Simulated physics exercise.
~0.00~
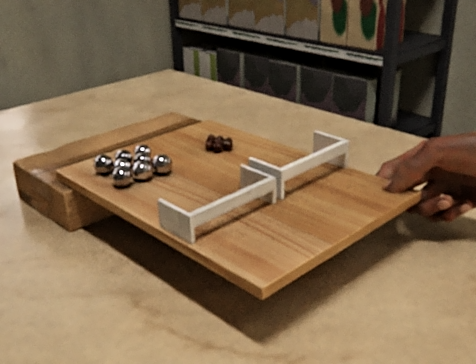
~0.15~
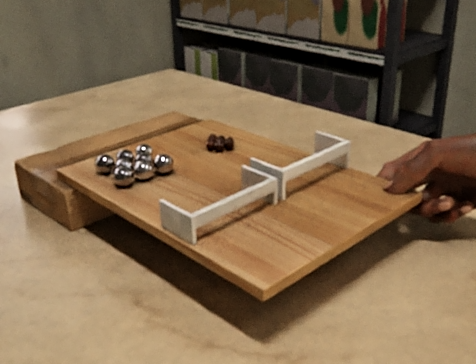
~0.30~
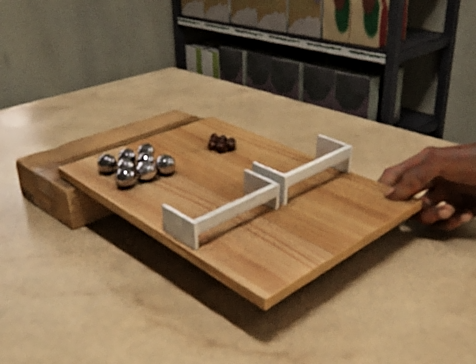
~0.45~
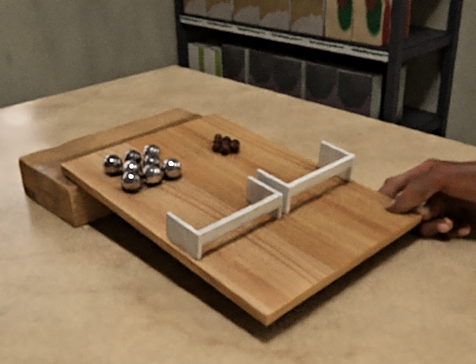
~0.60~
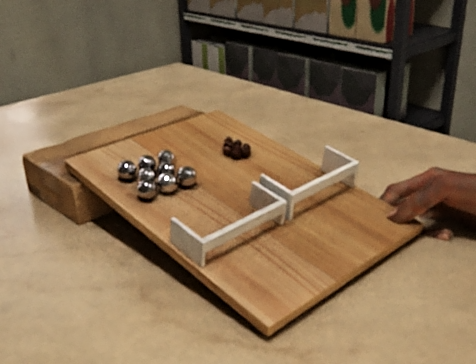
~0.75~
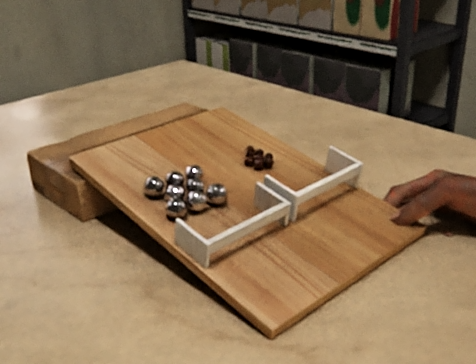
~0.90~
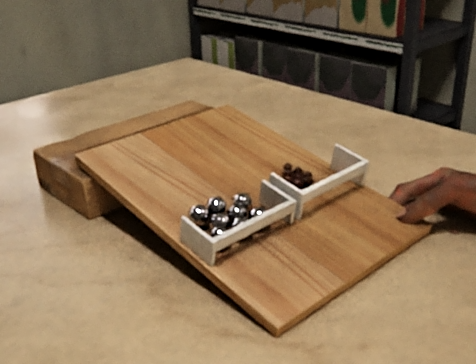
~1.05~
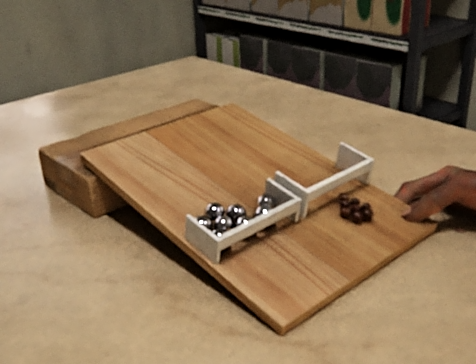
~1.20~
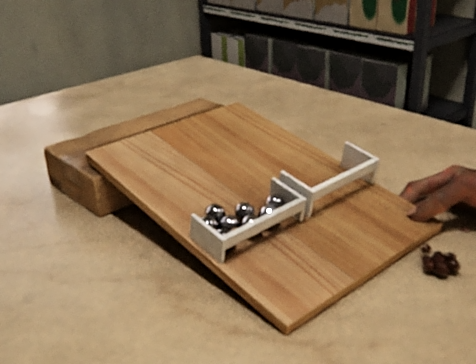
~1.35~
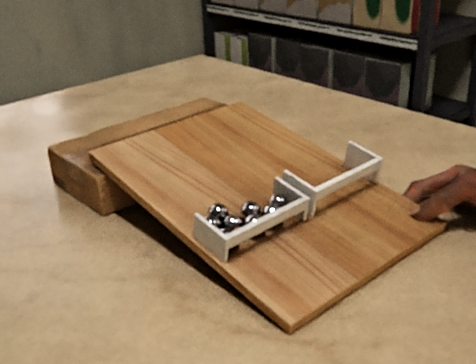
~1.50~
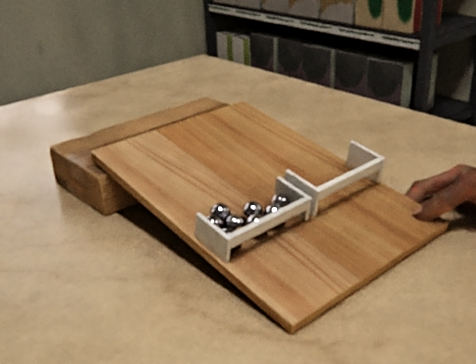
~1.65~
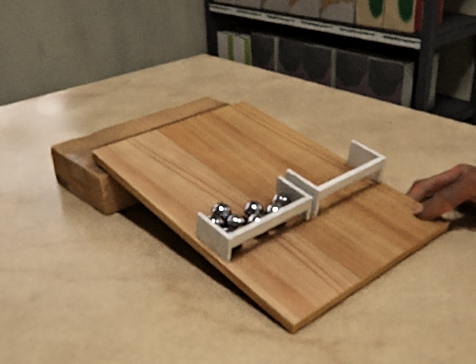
A hand lowered one end of a wooden board into a ramp, and shiny metal balls and small dark brown pieces slid toward two white gates; the balls piled up behind theirs, while the brown pieces slipped under and went off the board.
